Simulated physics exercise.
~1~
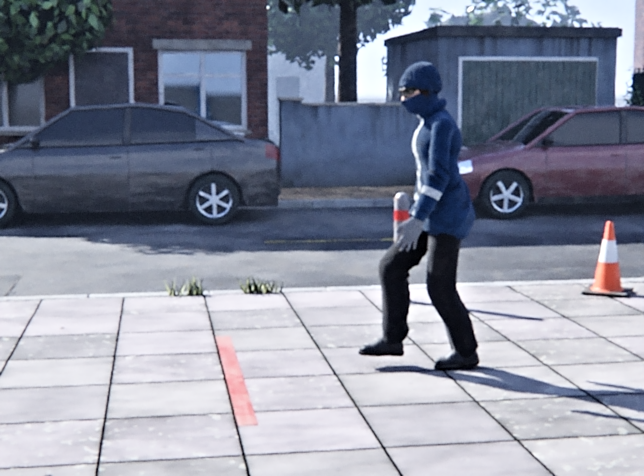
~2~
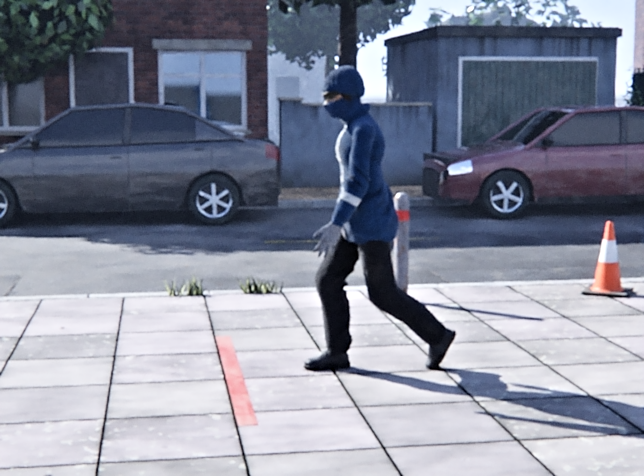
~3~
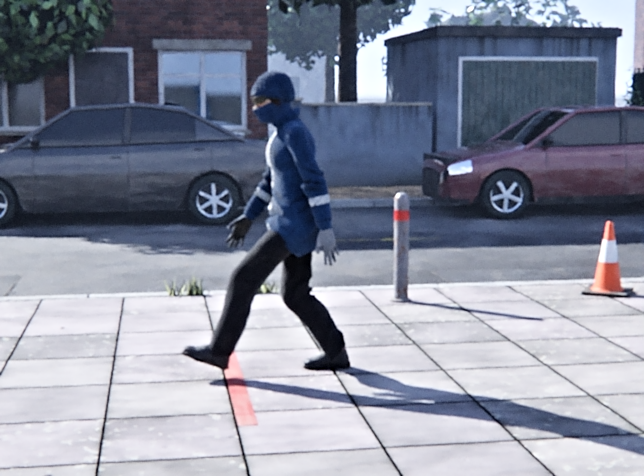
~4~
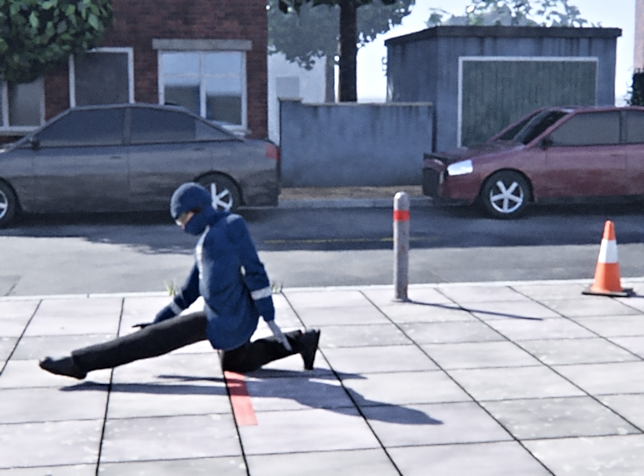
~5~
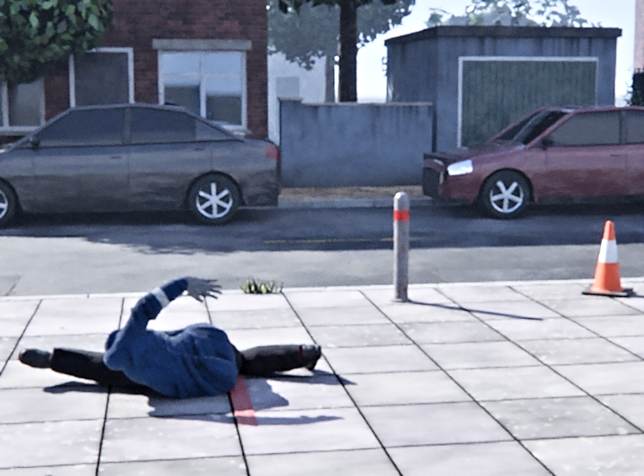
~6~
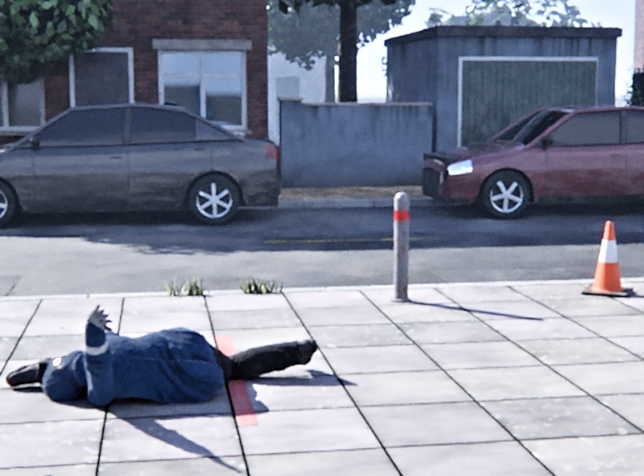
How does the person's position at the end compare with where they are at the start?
At the start the person is upright on the right side of the red tape, near the bollard. By the end they are lying on the paving much farther left, with their hips past the tape.
